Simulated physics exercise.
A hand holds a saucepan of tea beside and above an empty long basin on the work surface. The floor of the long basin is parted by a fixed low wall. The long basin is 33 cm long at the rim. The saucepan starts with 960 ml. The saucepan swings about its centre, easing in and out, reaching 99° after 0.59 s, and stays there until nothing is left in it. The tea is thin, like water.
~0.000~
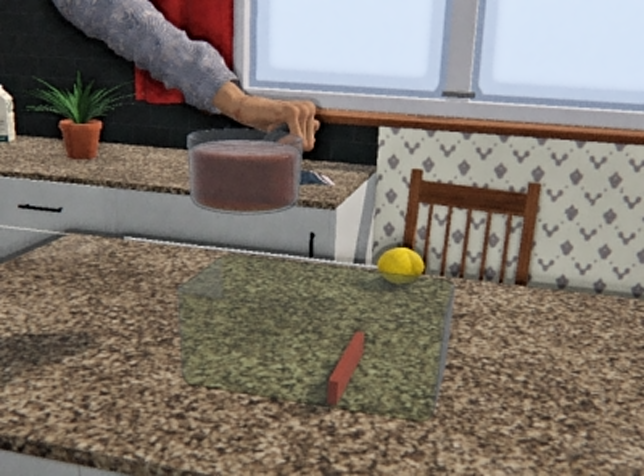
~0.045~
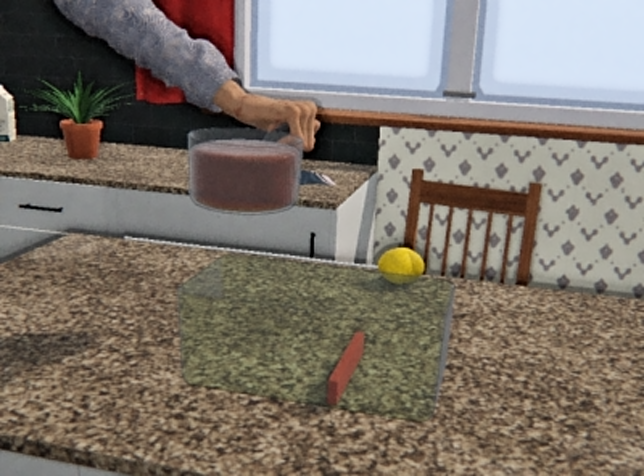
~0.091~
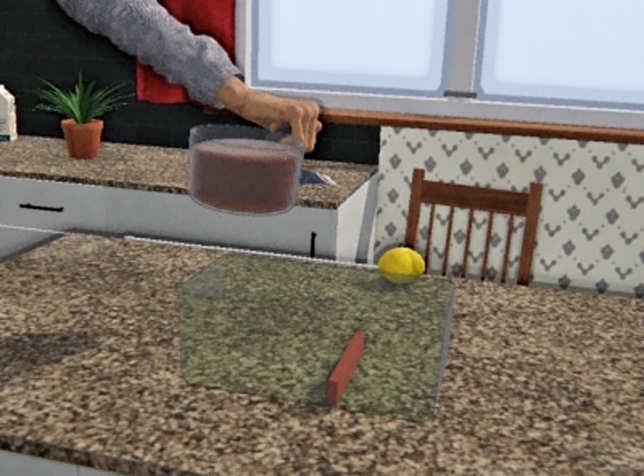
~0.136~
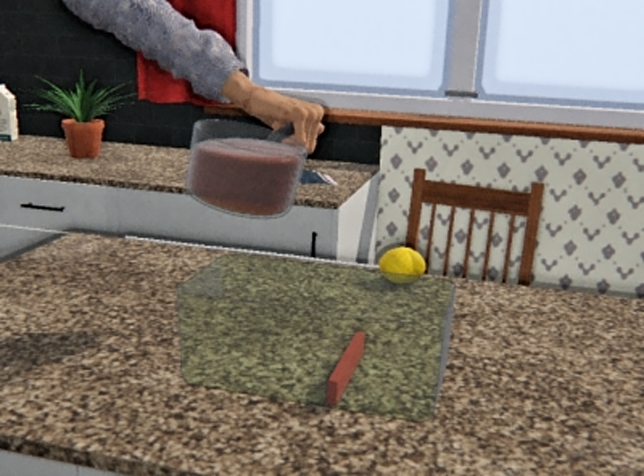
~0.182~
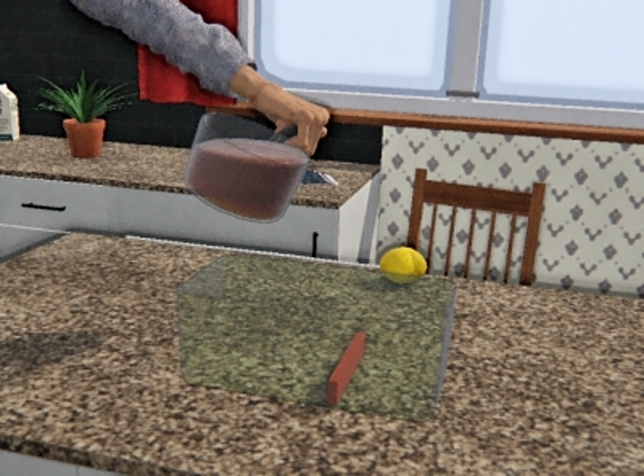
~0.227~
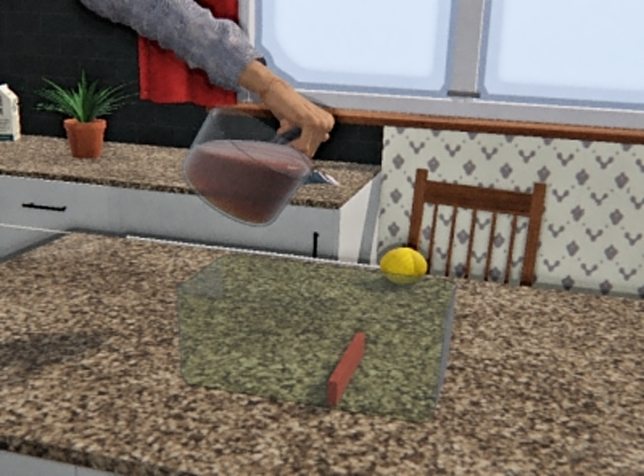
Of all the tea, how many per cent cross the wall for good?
The far part has some 39 per cent.
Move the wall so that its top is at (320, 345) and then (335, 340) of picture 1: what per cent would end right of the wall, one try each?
In turn about 80 and 55 per cent.
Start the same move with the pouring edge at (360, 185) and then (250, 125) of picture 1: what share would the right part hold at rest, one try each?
First 65, then 20 per cent.
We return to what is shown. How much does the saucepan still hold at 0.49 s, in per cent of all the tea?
Near 38 in a hundred.
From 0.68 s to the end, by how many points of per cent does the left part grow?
About 22 per cent.
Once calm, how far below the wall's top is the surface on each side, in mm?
Some 14 mm on the left and 12 mm on the right.
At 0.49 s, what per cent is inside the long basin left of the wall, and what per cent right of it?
Left about 8, right about 14.
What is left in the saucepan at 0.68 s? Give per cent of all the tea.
Near 10 in a hundred.
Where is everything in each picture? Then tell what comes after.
It leans 0°; its right rim is at (299, 143); the tea meets the walls at (197, 145) and (298, 153); the long basin's rim runs from (201, 273) to (449, 304); the wall's top is at (348, 356), in the first picture.
It leans 1°; its right rim is at (300, 144); the tea meets the walls at (198, 144) and (298, 153), in the second picture.
It leans 6°; its right rim is at (302, 149); the tea meets the walls at (199, 143) and (300, 154), in the third picture.
It leans 12°; its right rim is at (304, 155); the tea meets the walls at (200, 142) and (303, 156), in the fourth picture.
It leans 22°; its right rim is at (306, 165); the tea meets the walls at (200, 144) and (308, 159), in the fifth picture.
It leans 32°; its right rim is at (306, 177); the tea meets the walls at (197, 146) and (306, 167); 3 per cent is over the edge, in the sixth picture.
By 0.49 s the tilt is 92° and 38 per cent is still to pour, 8 is left of the wall and 14 right of it.
By 0.68 s the tilt is 99° and 10 per cent is still to pour, 37 is left of the wall and 44 right of it.
By 0.87 s the tilt is 99° and 2 per cent is still to pour, 53 is left of the wall and 38 right of it.
By 1.09 s the tilt is 99° and 0 per cent is still to pour, 59 is left of the wall and 38 right of it.
At rest 59 per cent lies left of the wall, 39 right of it and 2 outside.
